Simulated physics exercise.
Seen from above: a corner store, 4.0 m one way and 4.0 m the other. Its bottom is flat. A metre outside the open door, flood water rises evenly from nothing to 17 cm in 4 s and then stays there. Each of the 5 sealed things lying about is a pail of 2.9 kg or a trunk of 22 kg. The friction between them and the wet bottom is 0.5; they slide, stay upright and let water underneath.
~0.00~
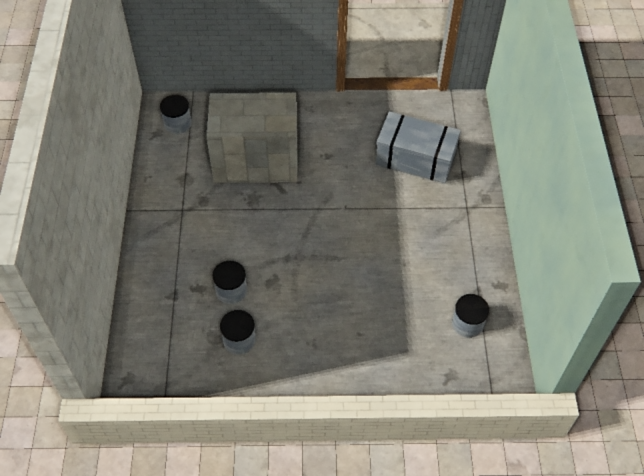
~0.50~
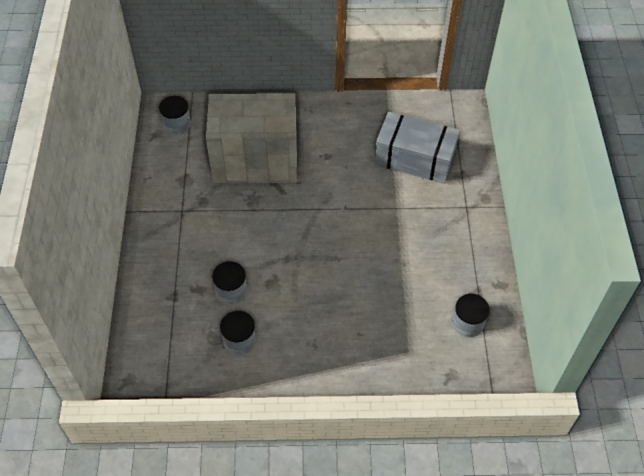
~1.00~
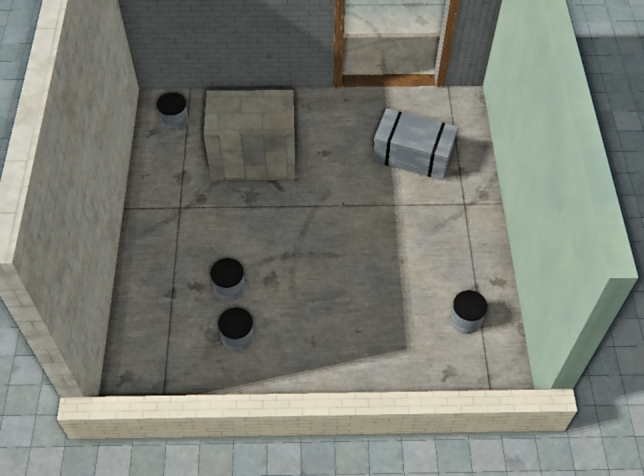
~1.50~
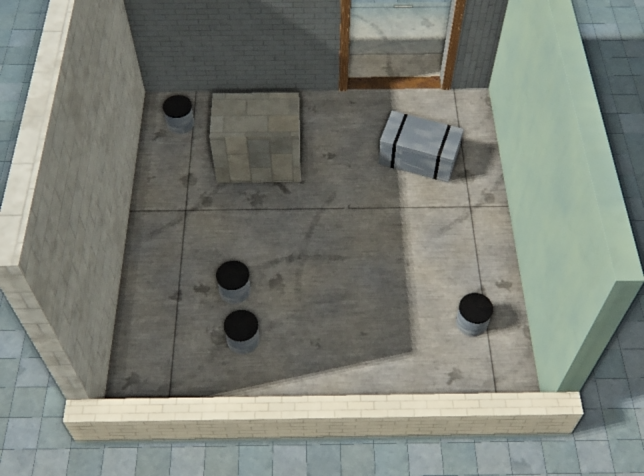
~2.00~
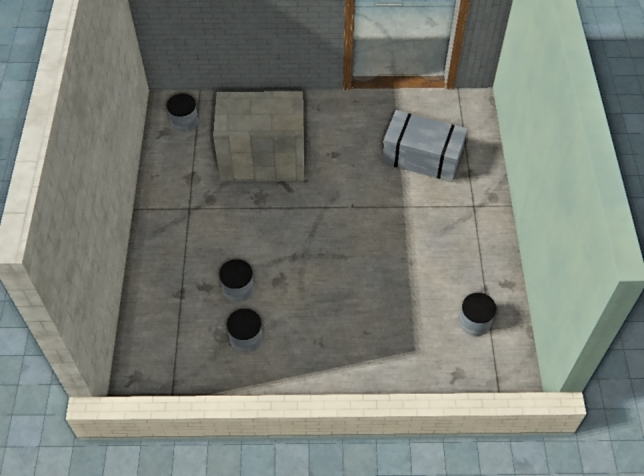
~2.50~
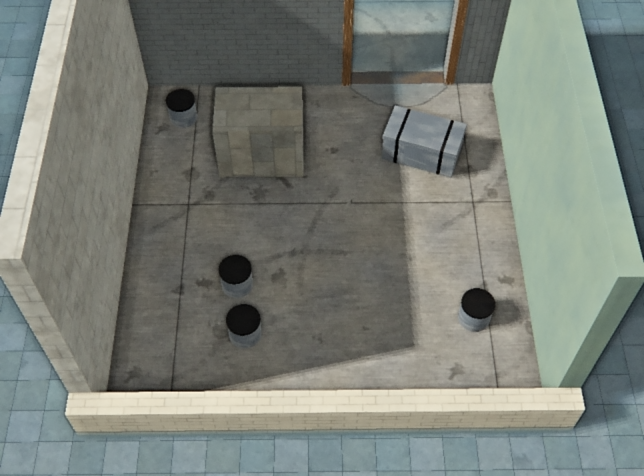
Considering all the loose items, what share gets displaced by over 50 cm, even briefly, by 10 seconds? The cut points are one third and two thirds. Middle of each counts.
It falls at two thirds or higher.
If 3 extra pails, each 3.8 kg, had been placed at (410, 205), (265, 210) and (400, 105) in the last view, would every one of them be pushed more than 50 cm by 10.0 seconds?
In the same order as the question: Farther, not as far, farther.
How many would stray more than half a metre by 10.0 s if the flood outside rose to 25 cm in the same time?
4.
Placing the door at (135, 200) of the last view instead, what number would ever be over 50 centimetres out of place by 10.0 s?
2.
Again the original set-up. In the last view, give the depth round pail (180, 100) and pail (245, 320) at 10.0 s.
Roughly 1 and 9 cm.
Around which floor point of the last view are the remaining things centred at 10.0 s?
Near (261, 287).
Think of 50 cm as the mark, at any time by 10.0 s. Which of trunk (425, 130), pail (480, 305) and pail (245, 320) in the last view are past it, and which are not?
In that order: Above the mark, above the mark, above the mark.
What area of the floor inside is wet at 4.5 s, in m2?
Roughly 3.5 m2.
After 3.5 s 0 of 5 are over 50 cm from their spots; 0 afloat.
After 4.5 s 0 of 5 are over 50 cm from their spots; 0 afloat.
After 7.0 s 1 of 5 are over 50 cm from their spots; 0 afloat.
After 10.0 s 4 of 5 are over 50 cm from their spots, and 4 have been at some point; 4 afloat.
